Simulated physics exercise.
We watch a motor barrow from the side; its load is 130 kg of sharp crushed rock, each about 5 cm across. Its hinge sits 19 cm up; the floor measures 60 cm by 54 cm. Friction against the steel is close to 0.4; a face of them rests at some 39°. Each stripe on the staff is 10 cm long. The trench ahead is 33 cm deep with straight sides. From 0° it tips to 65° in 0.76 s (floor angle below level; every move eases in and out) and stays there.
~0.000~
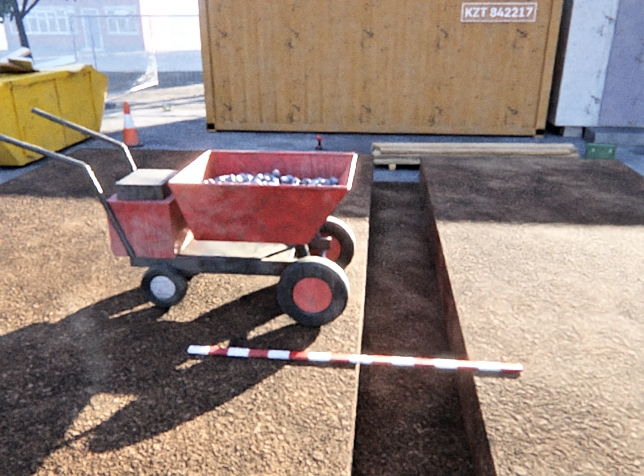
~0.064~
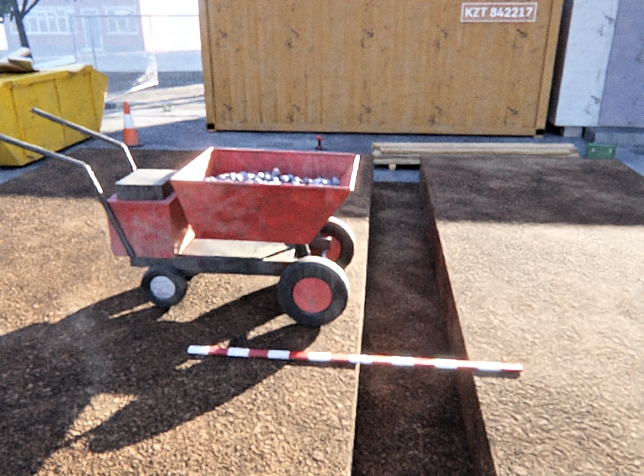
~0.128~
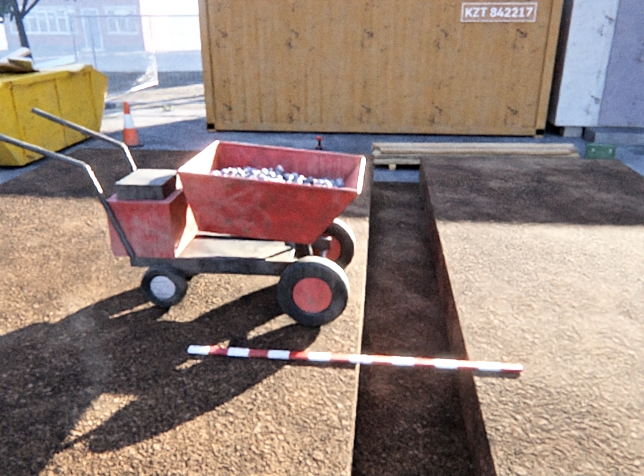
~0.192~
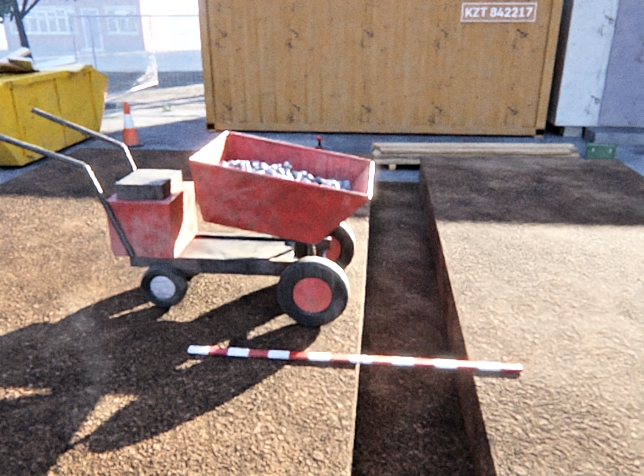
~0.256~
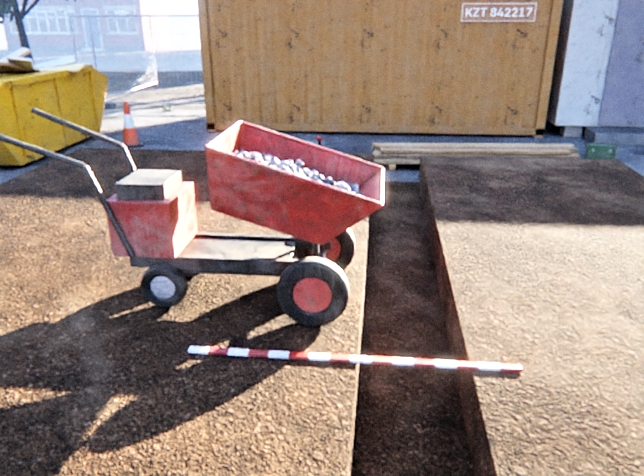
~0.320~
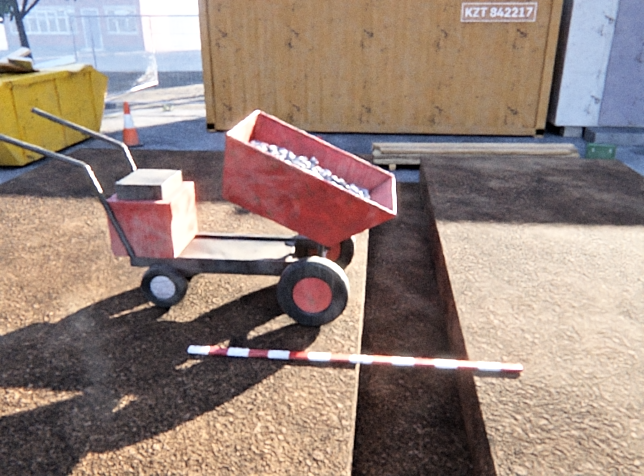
We see a red motor barrow loaded with grey stones standing beside a straight-sided trench, a red-and-white staff lying across in front, as its skip tilts forward, the rear end rising steadily while the front lip lowers toward the right.
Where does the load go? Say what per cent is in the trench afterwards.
About 19 per cent.
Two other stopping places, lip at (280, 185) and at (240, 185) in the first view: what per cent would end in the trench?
Near 45 per cent from the first place, 40 from the second.
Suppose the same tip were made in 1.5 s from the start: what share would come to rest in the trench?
In that case some 20 per cent.
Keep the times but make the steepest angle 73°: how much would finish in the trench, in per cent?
In that case some 45 per cent.
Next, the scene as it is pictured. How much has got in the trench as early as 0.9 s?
About 5 per cent by then.
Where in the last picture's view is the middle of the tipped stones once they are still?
Their middle is at about (469, 300).
After 0.6 s the floor is at 55°; 100 % in the skip; the foremost stones are at (403, 245).
After 0.9 s the floor is at 65°; 95 % in the skip, 5 % in the trench, 1 % past the trench; the foremost stones are at (468, 282).
After 1.2 s the floor is at 65°; 64 % in the skip, 11 % in the trench, 25 % past the trench; the foremost stones are at (558, 306).
After 3.2 s the floor is at 65°; 55 % in the skip, 19 % in the trench, 27 % past the trench; the foremost stones are at (588, 289).
